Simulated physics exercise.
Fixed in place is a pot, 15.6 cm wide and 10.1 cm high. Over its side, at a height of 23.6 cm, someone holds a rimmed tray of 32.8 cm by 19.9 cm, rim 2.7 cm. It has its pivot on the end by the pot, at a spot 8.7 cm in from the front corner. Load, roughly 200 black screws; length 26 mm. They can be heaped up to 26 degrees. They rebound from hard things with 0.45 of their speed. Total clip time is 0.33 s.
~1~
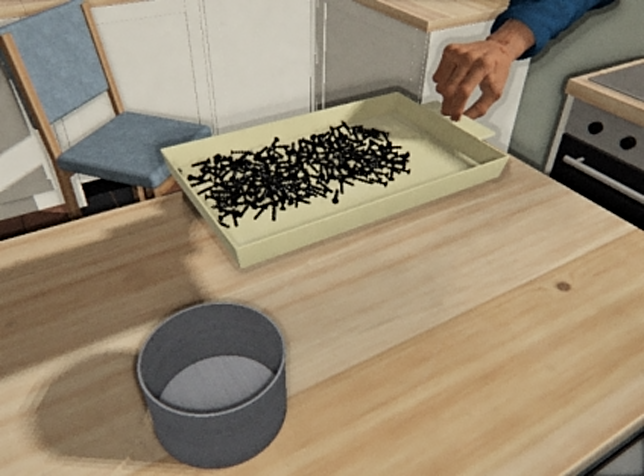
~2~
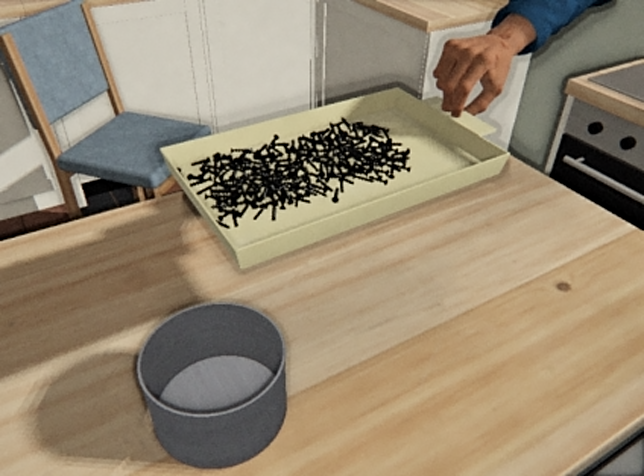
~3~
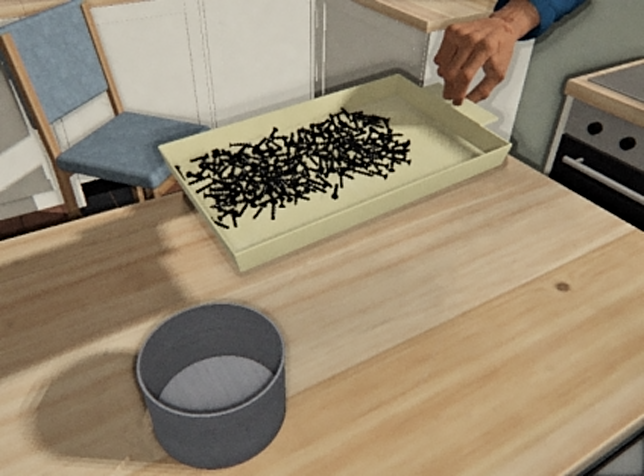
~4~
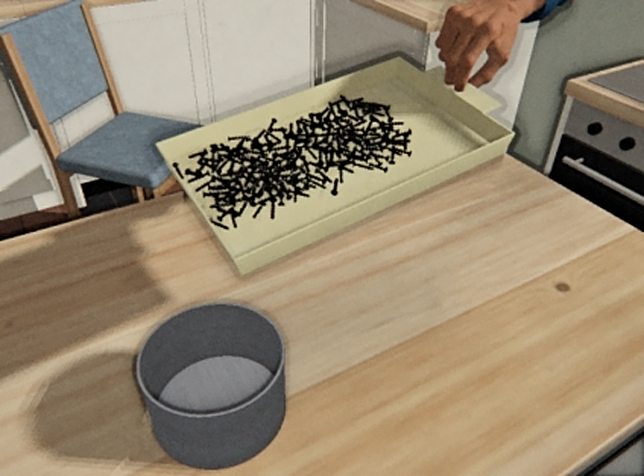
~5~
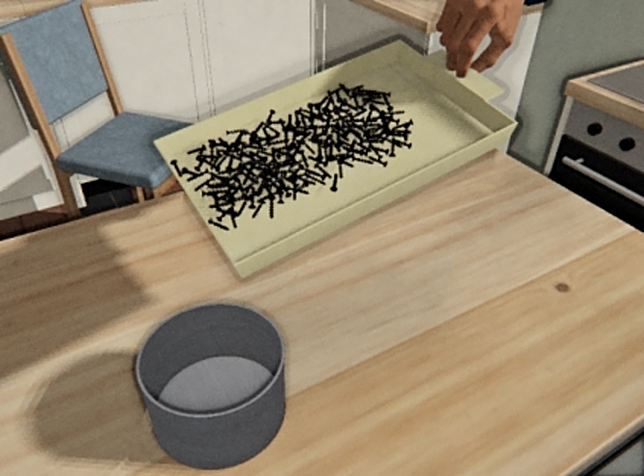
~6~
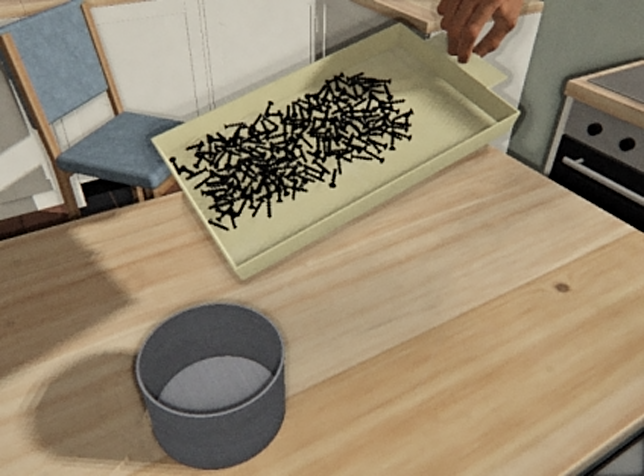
A hand raises the right end of a cream tray holding many black screws.
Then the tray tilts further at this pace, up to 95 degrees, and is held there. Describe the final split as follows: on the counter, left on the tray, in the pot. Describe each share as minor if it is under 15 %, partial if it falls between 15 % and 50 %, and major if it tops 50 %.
In the end counter: It's going to get a small sliver of the load; left on the tray: It's going to get a small sliver of the load; pot: It's going to get the main portion of the load.
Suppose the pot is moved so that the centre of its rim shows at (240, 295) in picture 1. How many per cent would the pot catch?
About 0 per cent.
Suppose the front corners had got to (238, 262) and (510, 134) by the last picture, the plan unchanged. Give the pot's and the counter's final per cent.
Per cent by place - pot 90, counter 10.
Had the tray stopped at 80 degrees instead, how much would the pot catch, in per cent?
I'd say close to 75 percent.
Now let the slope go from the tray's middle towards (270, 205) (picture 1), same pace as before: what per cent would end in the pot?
That comes to around 85 per cent.
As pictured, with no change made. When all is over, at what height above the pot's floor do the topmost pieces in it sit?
It stands at some 3.0 cm.
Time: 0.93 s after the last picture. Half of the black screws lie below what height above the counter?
Roughly 24 cm above the counter.
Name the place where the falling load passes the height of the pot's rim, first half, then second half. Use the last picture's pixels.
Around (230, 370), then (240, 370).
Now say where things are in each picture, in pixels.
The first picture shows tray tilt 0 degrees, front corners at (239, 245) and (503, 156); middle of the pieces at (299, 170); pot at (213, 353).
The second picture shows tray tilt 1 degrees, front corners at (239, 246) and (504, 153); middle of the pieces at (299, 169).
The third picture shows tray tilt 5 degrees, front corners at (238, 250) and (505, 144), lowest corner left front; middle of the pieces at (298, 163).
The fourth picture shows tray tilt 9 degrees, front corners at (237, 255) and (508, 133), lowest corner left front; middle of the pieces at (297, 157).
The fifth picture shows tray tilt 13 degrees, front corners at (237, 259) and (511, 122), lowest corner left front; middle of the pieces at (297, 151).
The sixth picture shows tray tilt 18 degrees, front corners at (237, 264) and (513, 112), lowest corner left front; middle of the pieces at (295, 146); pot at (212, 354).
Then, 0.56 s after the last picture, tilt 54 degrees; the tray holds 100 %, the pot 0 %.
Then, 0.93 s after the last picture, tilt 79 degrees; the tray holds 80 %, the pot 15 %.
Then, 1.39 s after the last picture, tilt 95 degrees; the tray holds 5 %, the pot 80 %.
In the end, counter 5 %, tray 0 %, pot 95 %.
